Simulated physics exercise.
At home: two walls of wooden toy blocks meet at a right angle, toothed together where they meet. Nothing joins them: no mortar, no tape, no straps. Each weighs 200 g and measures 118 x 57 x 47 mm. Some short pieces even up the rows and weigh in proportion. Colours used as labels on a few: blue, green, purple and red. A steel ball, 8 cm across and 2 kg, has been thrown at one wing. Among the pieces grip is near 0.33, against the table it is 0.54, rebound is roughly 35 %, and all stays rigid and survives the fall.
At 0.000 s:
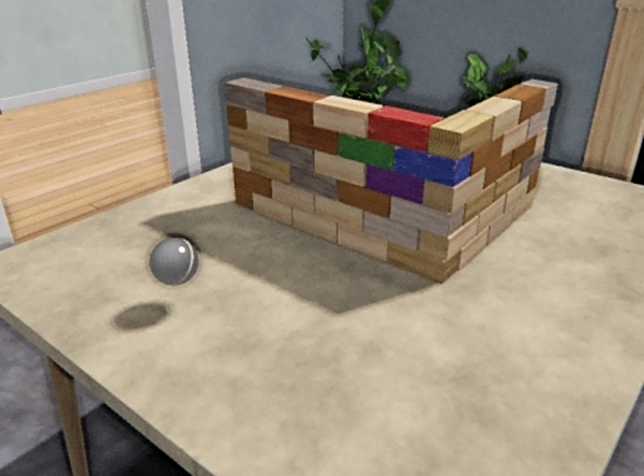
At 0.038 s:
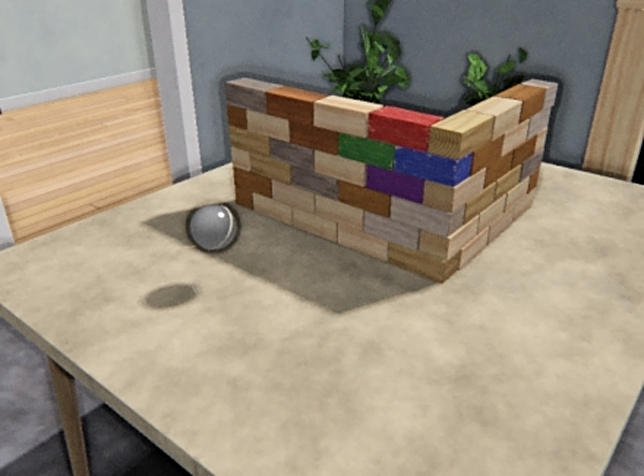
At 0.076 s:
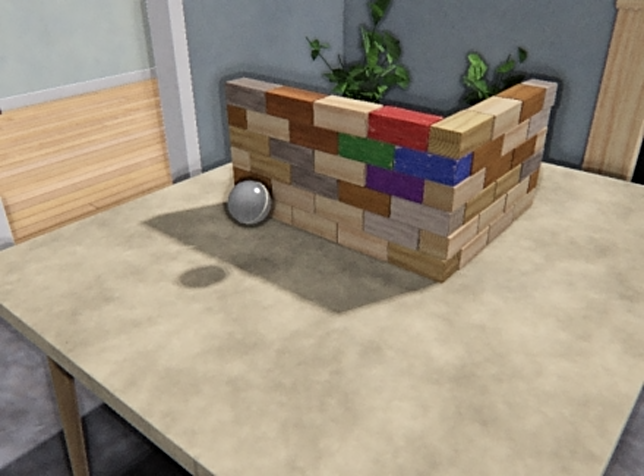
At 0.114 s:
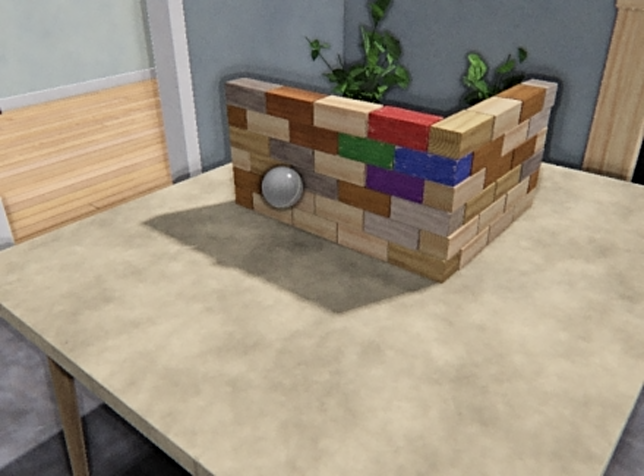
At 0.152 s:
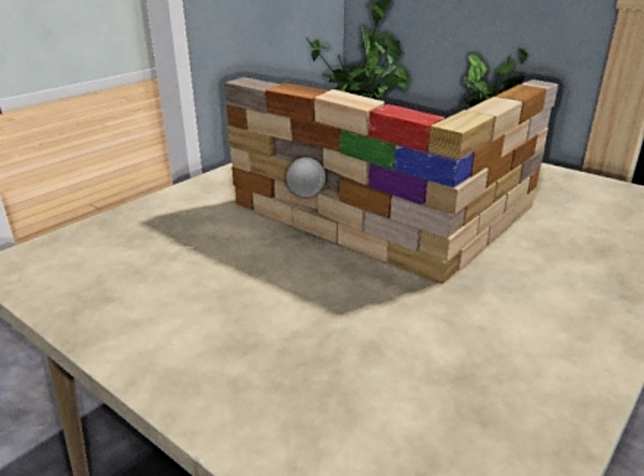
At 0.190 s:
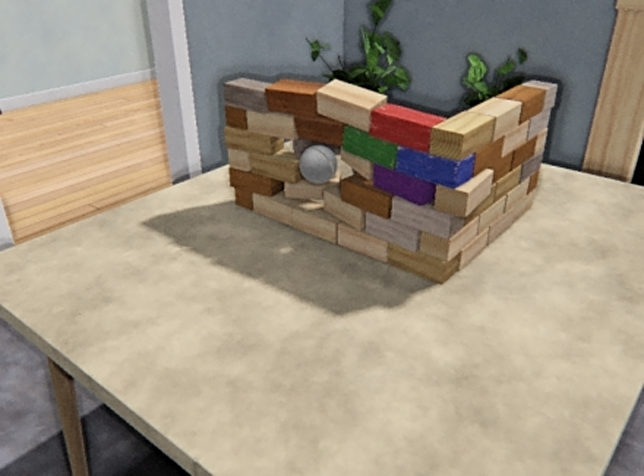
A steel ball flies rightward into a wall of wooden blocks, pushing several out of place.
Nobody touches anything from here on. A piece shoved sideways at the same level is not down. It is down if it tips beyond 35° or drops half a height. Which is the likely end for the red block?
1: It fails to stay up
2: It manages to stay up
It fails to stay up (1).
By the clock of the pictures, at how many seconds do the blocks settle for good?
Somewhere close to 2.5 s.
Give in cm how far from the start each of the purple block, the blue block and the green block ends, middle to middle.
Purple 2, blue 2, green 28.
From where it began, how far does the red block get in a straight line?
Straight-line shift: Approx. 32 cm.
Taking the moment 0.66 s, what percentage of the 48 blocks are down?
By then, 15 per cent.
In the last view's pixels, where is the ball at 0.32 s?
Roughly at pixel (357, 171).
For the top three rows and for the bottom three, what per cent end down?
30% and 10%.
Around 0.32 s, ball still moving; 5 of the 48 blocks down; red block displaced 6 mm; green block tipped 5°.
Around 0.66 s, ball still moving; 7 of the 48 blocks down; red block tipped 8°; green block tipped 34°, 15 mm lower.
Around 1.34 s, ball still moving; 9 of the 48 blocks down; red block on its side; green block tipped 51°, 17 cm lower.
Finally (2.7 s), ball rolling away; 9 of the 48 blocks down; red block on its side; green block on its side; purple block displaced 17 mm. Seen by the last camera, middles, red block near (448, 204), green block near (351, 192).
